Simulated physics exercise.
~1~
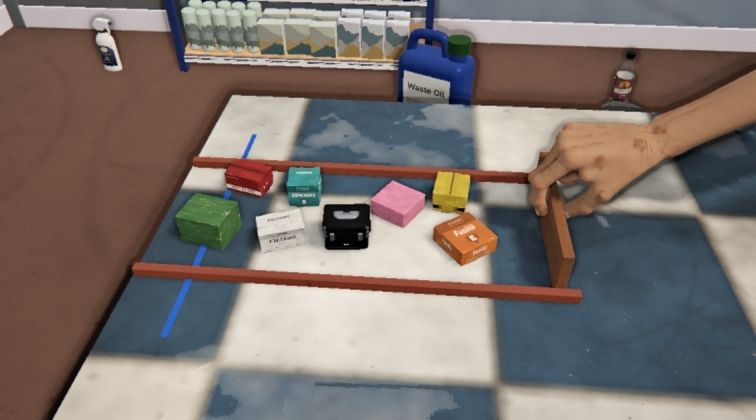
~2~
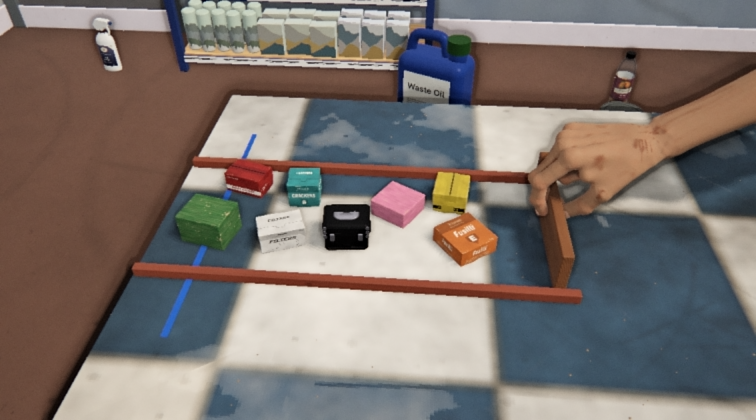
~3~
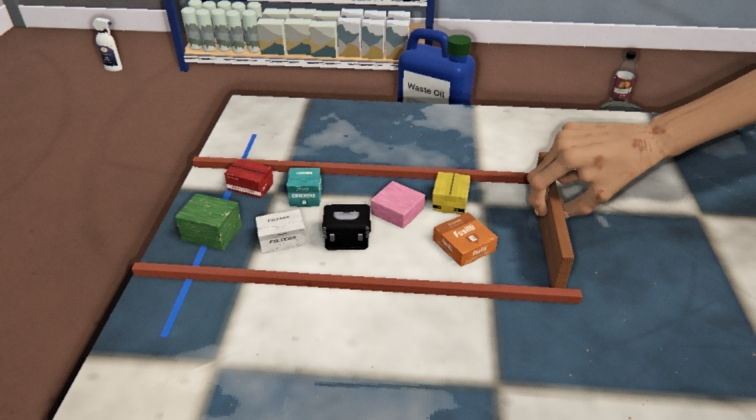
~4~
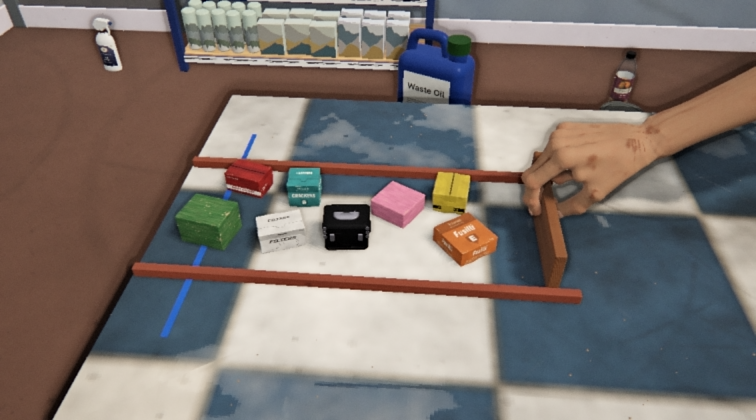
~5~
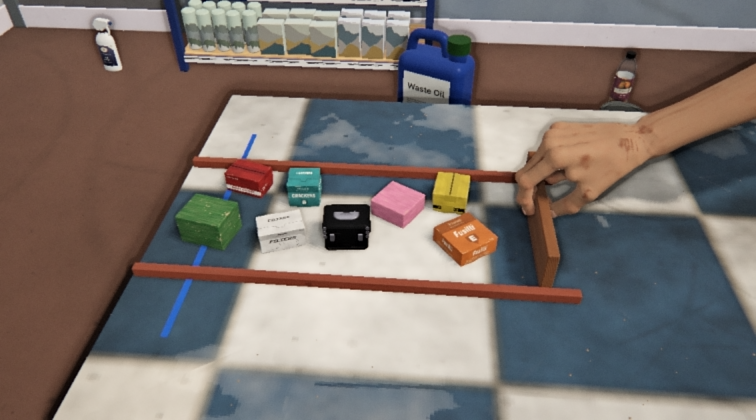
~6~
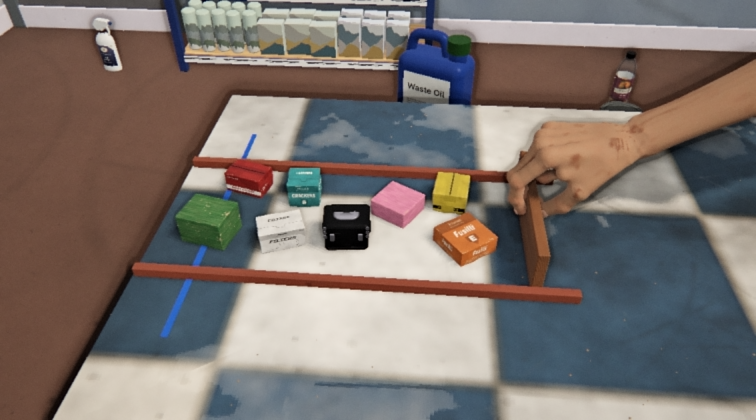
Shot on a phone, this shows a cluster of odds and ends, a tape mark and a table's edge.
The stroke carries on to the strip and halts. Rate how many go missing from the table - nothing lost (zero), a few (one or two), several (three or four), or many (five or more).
Many, five or more.
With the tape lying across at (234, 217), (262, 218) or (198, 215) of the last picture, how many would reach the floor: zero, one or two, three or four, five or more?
Taking the tapes one after another, the count is 3 or 4, then three or four, then 5 or more.
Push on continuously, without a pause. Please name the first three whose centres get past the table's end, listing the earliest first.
First the green block, then the red box, then the white box.
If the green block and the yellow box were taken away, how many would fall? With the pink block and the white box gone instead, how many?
The first removal gives 3, the second gives 3.
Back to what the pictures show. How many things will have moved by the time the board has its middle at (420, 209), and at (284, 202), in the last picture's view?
4 and 8.
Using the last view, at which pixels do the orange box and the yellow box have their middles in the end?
I'd say approximately (185, 219) and then (213, 180).
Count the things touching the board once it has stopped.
The answer is 2.
A little later, none off yet; green block at rest near (210, 221); red box at rest near (249, 178); white box shifted a little near (267, 232).
When it is over, the number that fall off is five or more; down, pink block, black case, turquoise box, white box, red box and green block.
